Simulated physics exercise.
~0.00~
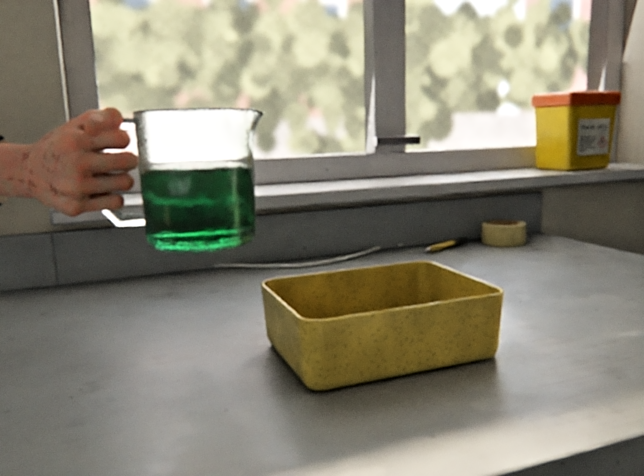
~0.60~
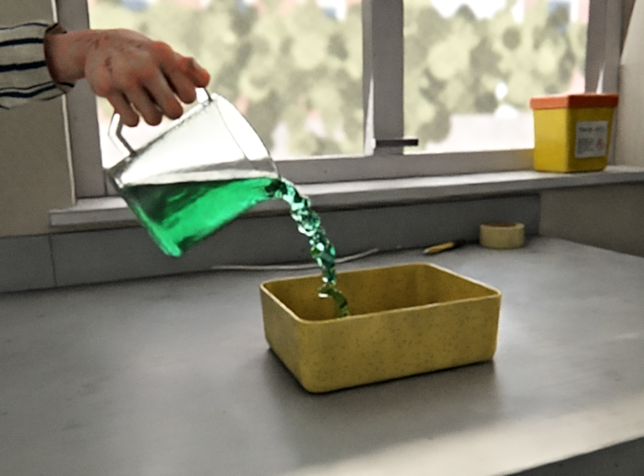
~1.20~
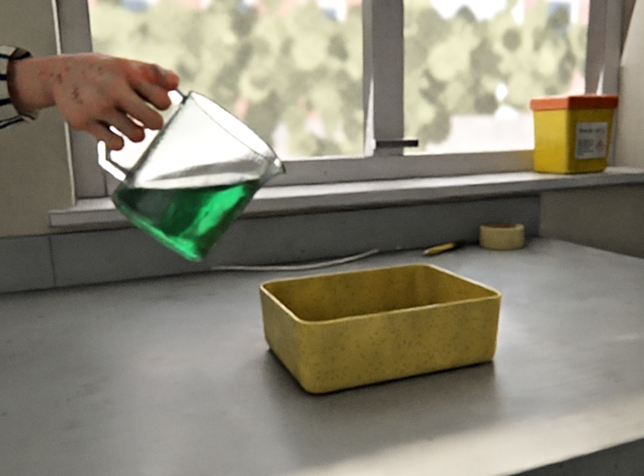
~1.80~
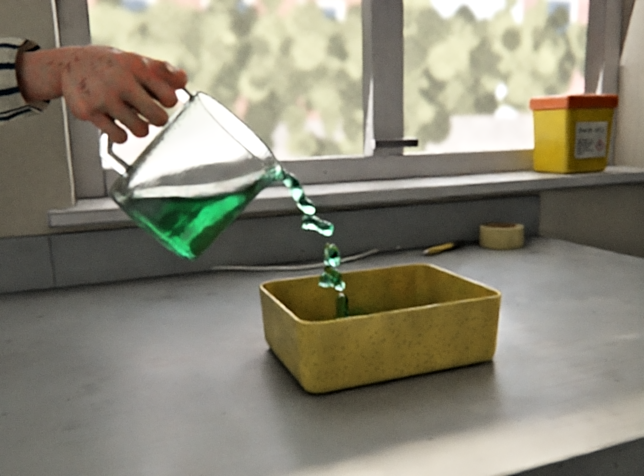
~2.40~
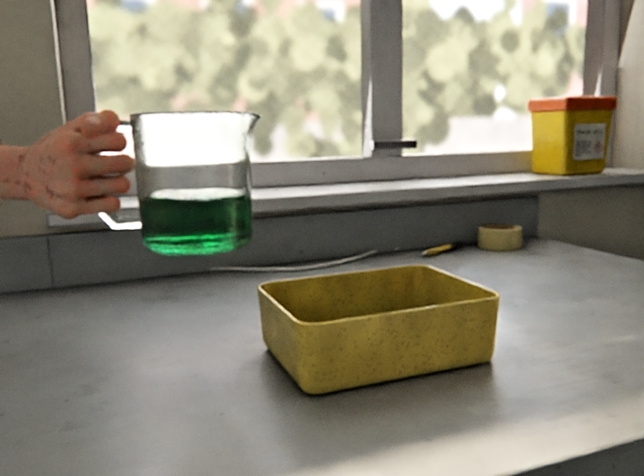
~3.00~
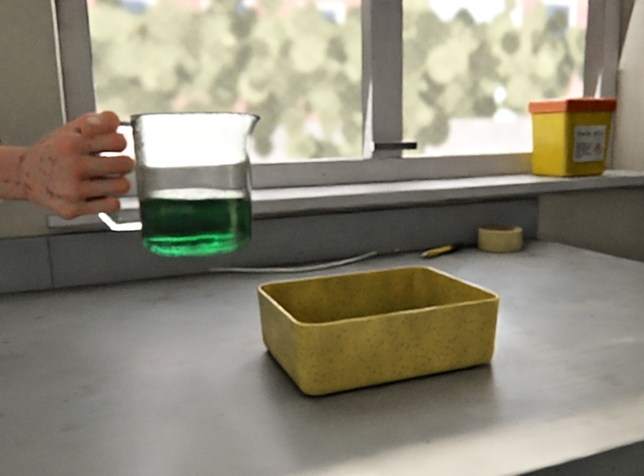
A hand tilts a glass jug, pours green liquid into a yellow dish in two bursts, then levels it.
